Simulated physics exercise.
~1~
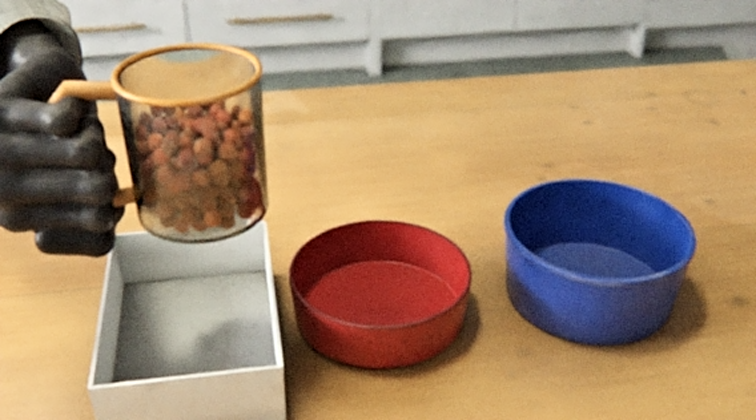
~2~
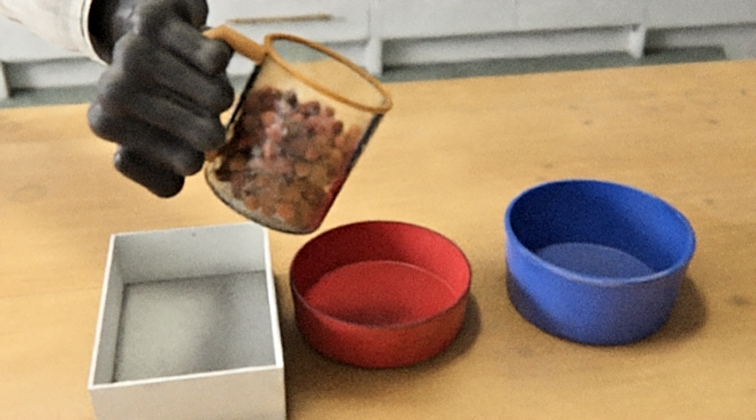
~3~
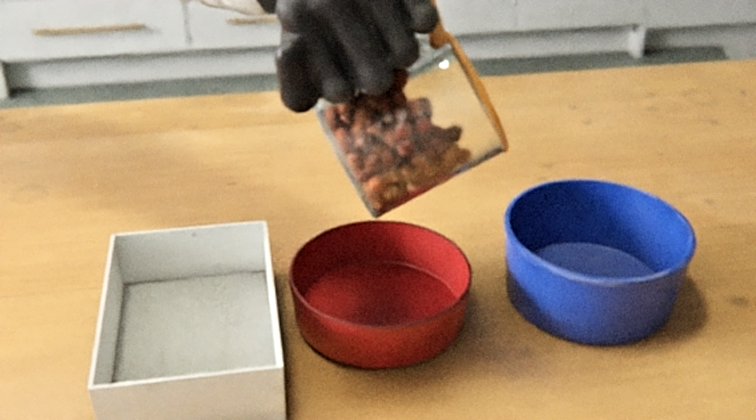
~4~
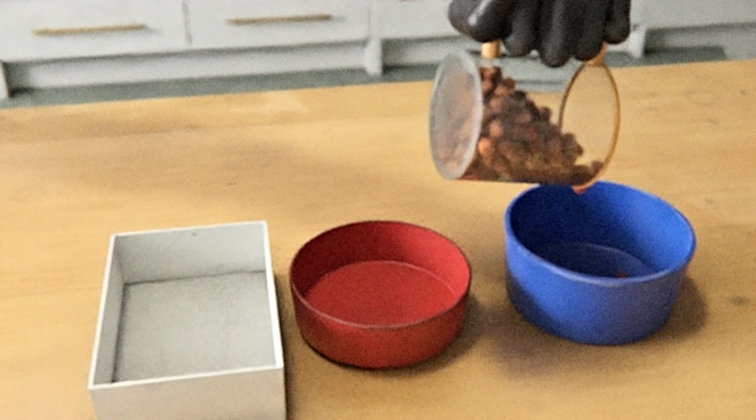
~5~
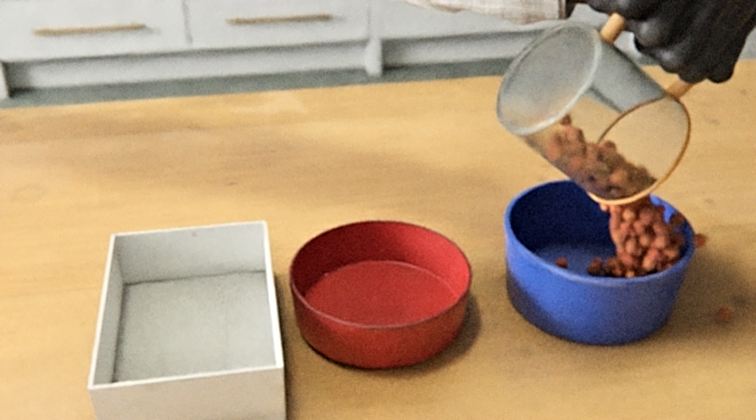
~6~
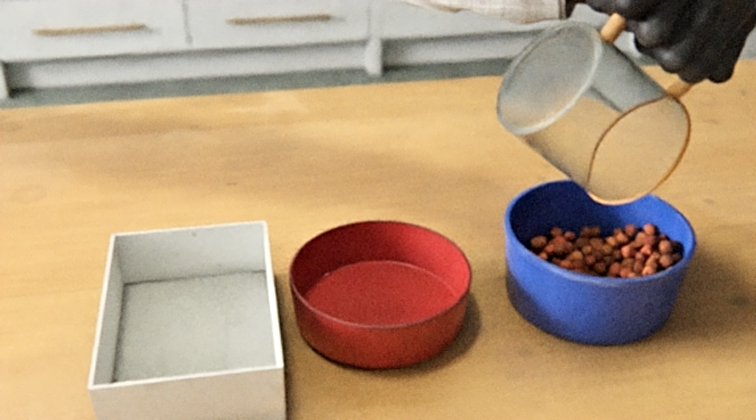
The video shows a dark hand carrying a clear cup of reddish-brown pellets rightward over a white tin and a red dish, tilting it steadily. The pellets pour into a blue dish on the right, leaving the cup empty and the other two containers unfilled.
